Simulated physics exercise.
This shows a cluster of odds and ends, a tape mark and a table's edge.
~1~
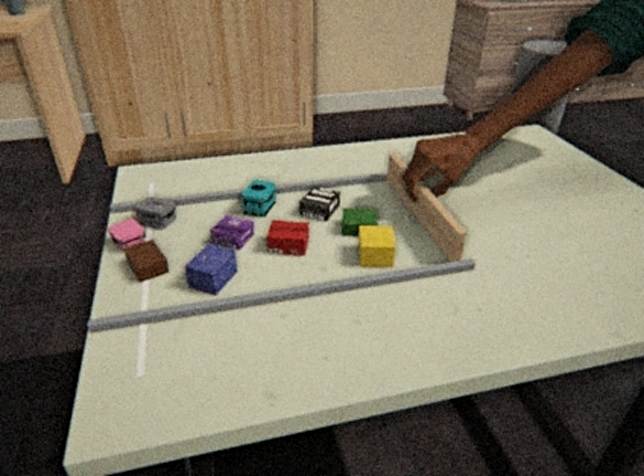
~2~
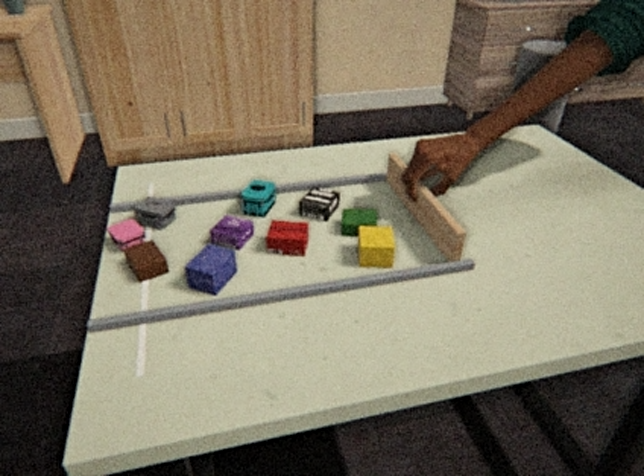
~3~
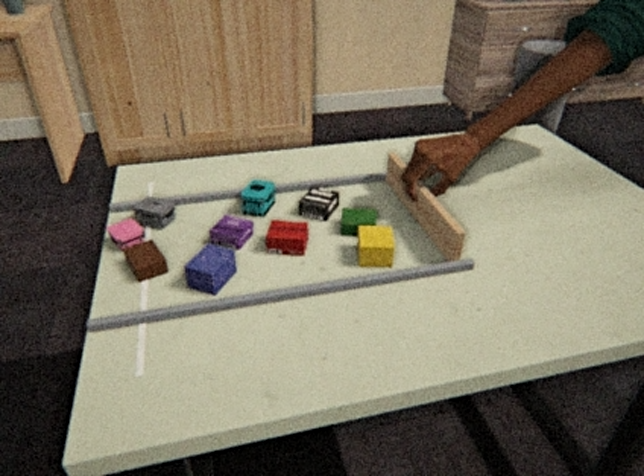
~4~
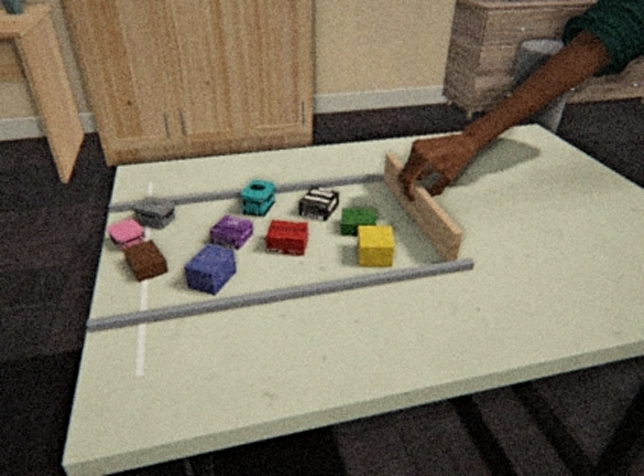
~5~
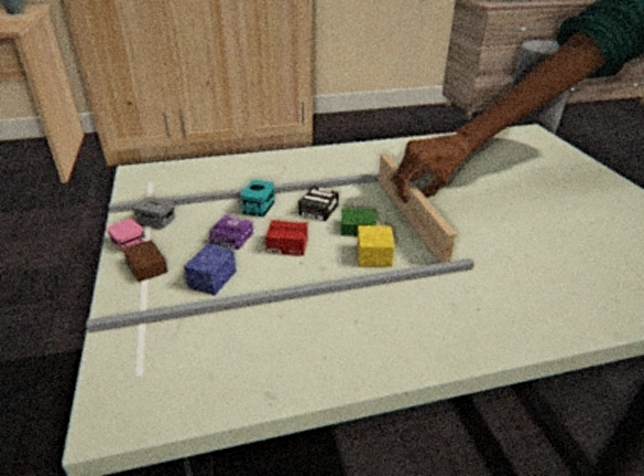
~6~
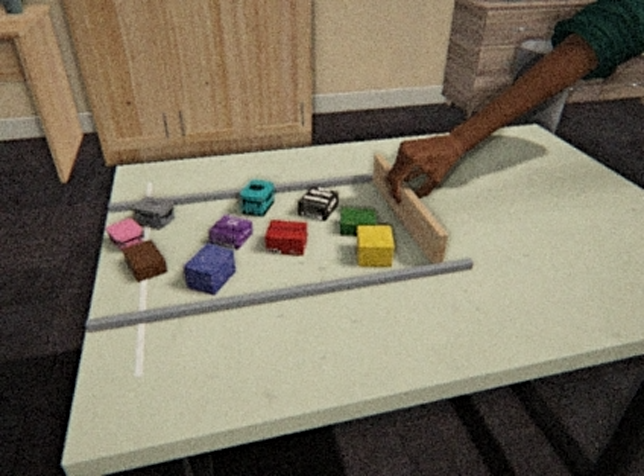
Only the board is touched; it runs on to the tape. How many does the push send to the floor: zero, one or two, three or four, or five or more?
As it turns out, the number that fall off is five or more.
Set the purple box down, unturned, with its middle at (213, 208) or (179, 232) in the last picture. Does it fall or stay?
Place by place, it tumbles off; goes over.
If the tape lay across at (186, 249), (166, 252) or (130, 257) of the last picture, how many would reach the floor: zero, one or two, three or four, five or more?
In that order: One to two; one or two; five or over.
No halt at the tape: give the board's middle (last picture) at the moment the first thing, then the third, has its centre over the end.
Near (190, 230) and (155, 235).
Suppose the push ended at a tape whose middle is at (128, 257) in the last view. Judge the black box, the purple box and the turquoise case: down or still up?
The black box remains up, the purple box comes down, the turquoise case survives.
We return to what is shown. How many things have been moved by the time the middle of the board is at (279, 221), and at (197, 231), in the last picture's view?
First 7, then 10.
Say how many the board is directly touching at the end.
In contact: 4.
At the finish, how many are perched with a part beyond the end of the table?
Overhanging: 0.
Soon after, none off yet; pink case at rest near (126, 236); brown block at rest near (145, 260); grey case at rest near (155, 213).
In the end, the number that fall off is five or more; gone, red box, purple box, blue block, grey case, brown block and pink case.
